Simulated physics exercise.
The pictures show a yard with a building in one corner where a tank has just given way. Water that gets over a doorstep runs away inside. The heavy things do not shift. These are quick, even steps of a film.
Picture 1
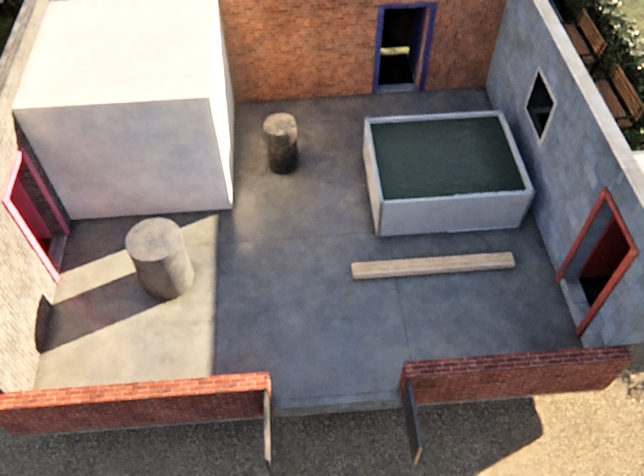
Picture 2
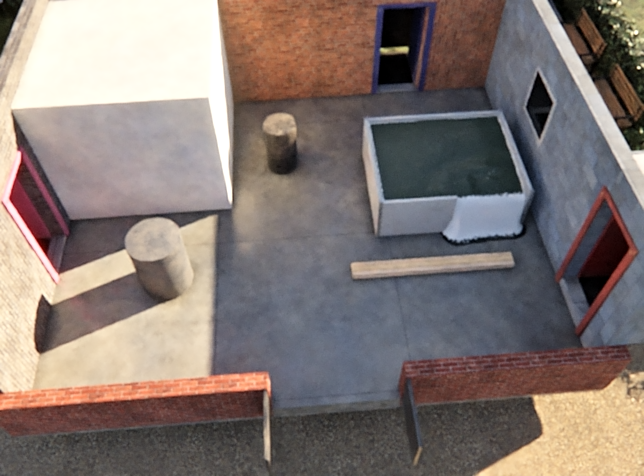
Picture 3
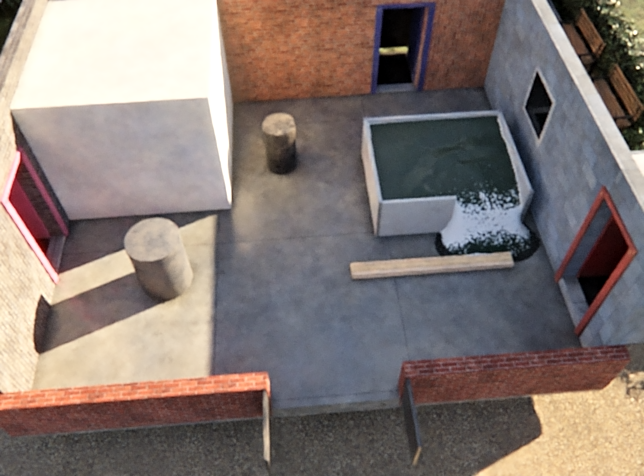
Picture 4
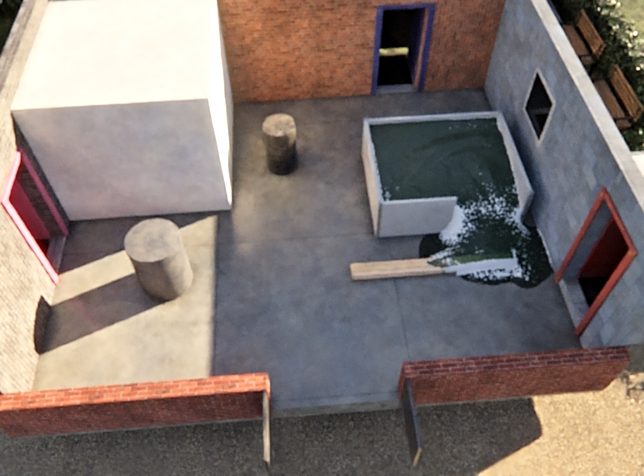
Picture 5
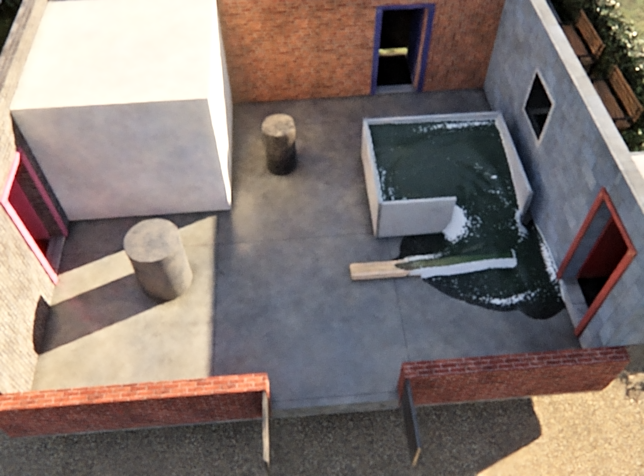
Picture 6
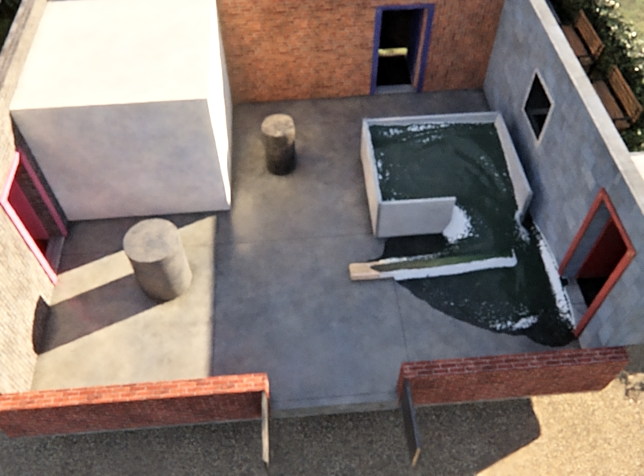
Dark green water pours through a gap in the near right side of an open, pale-walled tank in a grey yard, seen from high above by a still camera. A white block fills the far left corner, two round pillars stand left of the tank, and a timber beam lies before it. Foaming white, the water spreads over the beam and along the right wall past the red-framed doorway.
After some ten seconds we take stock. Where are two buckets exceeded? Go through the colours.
One by one: The pink door lets in a lot; the blue door admits no more than that; the red door lets in a lot.
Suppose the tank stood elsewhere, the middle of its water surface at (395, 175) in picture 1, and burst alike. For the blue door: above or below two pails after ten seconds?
Then: Blue door is over.
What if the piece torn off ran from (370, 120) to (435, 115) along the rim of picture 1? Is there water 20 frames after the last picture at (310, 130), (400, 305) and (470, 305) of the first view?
In turn: Covered, free of water, no water.
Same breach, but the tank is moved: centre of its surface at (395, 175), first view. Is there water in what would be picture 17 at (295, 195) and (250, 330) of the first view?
In that order: Free of water, no water.
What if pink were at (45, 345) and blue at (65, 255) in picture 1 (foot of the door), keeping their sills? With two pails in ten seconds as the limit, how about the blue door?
One by one: Blue passes that mark.
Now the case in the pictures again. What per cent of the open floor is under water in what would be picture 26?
Some 50 per cent.
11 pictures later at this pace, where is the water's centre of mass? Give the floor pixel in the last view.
I would point to (457, 244).
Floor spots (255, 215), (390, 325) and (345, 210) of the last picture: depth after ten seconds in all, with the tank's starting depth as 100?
About 8, 8 and 2 per cent.
A moment on, water covers 25 % of the floor; the pink door not reached, the blue door not reached, the red door under two buckets in.
Next, water covers 30 % of the floor; the pink door not reached, the blue door not reached, the red door over two buckets in.
Then, water covers 50 % of the floor; the pink door not reached, the blue door not reached, the red door over two buckets in.
Later, water covers 75 % of the floor; the pink door under two buckets in, the blue door wet at the sill, nothing in, the red door far over two buckets in.
In the end, water covers 90 % of the floor; the pink door far over two buckets in, the blue door wet at the sill, nothing in, the red door far over two buckets in.
